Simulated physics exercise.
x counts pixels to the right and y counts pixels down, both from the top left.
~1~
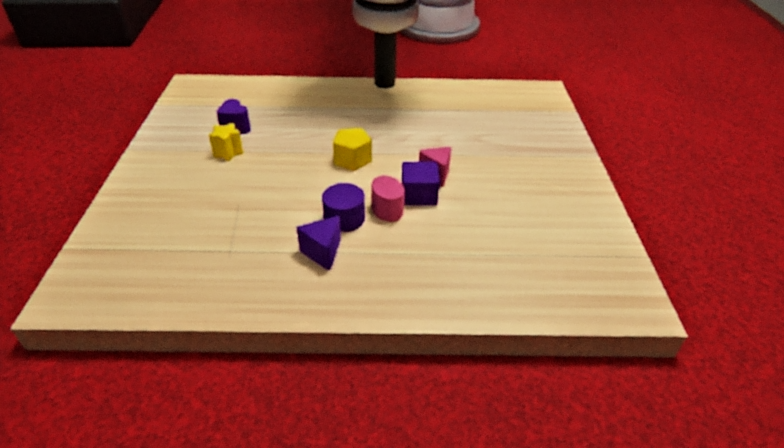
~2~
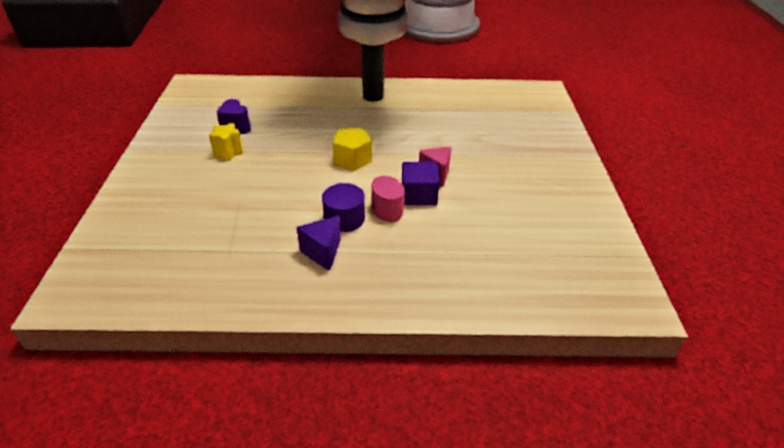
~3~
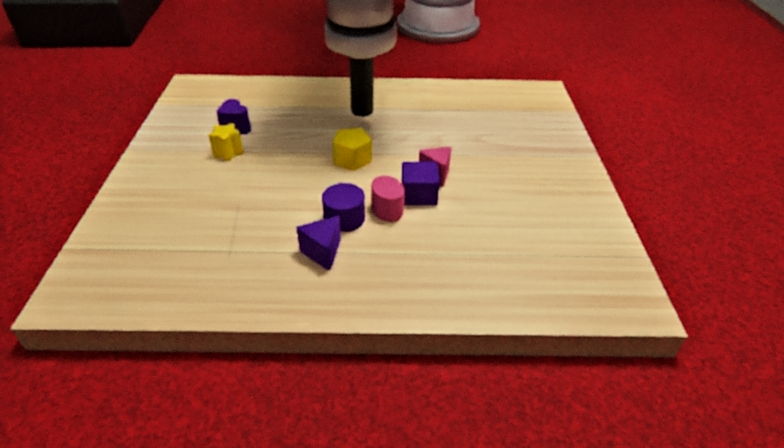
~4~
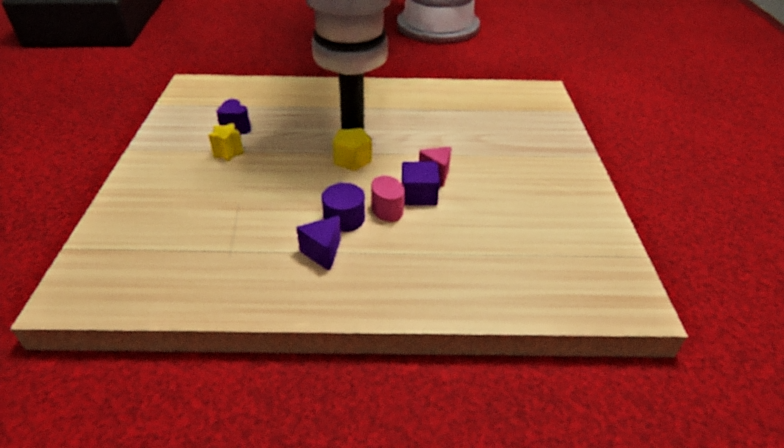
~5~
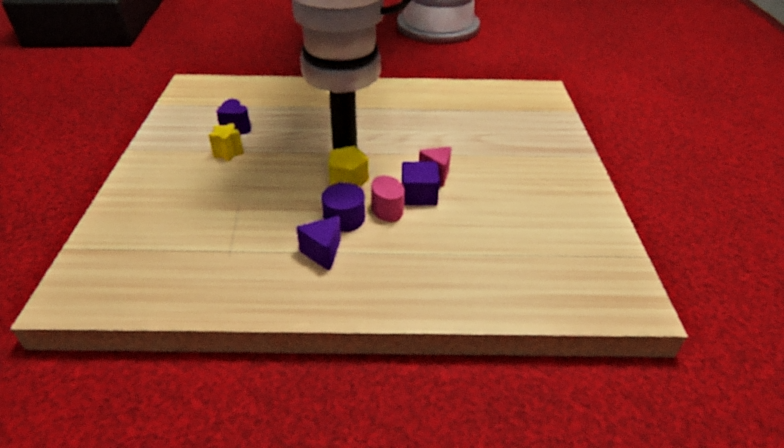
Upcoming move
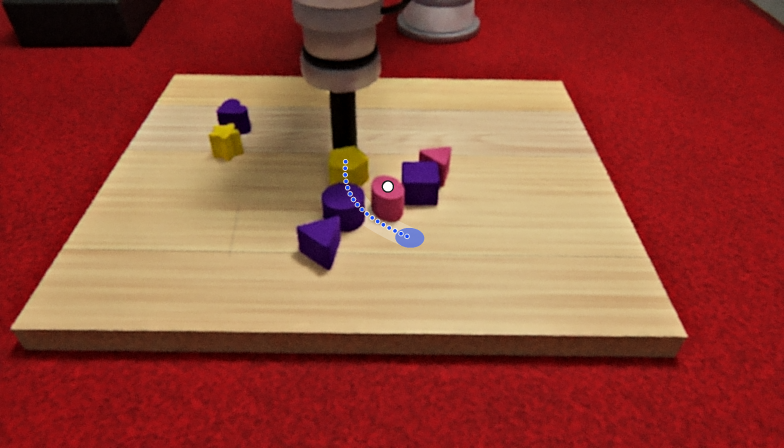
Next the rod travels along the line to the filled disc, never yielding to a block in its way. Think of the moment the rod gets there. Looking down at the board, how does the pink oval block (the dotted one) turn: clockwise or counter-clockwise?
That block twists counter-clockwise.
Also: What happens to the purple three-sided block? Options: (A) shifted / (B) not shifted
Option A.
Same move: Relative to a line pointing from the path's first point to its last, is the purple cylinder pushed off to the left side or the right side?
It is pushed towards the right-hand side.
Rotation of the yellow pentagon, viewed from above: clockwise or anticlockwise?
It makes a clockwise turn.
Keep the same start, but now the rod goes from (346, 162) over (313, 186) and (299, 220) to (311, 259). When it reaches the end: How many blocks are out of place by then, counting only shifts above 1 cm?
My best guess is that a pair of blocks move over 1 cm.
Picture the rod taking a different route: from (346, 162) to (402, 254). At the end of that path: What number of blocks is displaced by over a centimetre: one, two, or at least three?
It moves three or more blocks.
Drawn move, from (346, 162) over (348, 189) and (370, 216) to (410, 238); the dot is on the pink oval block.
What follows on the original path. One third of the way, rod at (348, 174); purple three-sided block at (316, 236), turned 25° clockwise; purple cylinder at (347, 213); yellow pentagon at (354, 187); pink oval block at (394, 191).
Two thirds of the way, rod at (371, 201); purple three-sided block at (310, 247), turned 85° clockwise; purple cylinder at (351, 243); yellow pentagon at (372, 216); pink oval block at (405, 197), turned 35° anticlockwise.
At the end, rod at (411, 222); purple three-sided block at (309, 248), turned 95° clockwise; purple cylinder at (352, 251); yellow pentagon at (394, 236), turned 60° clockwise; pink oval block at (443, 204), turned 90° anticlockwise.
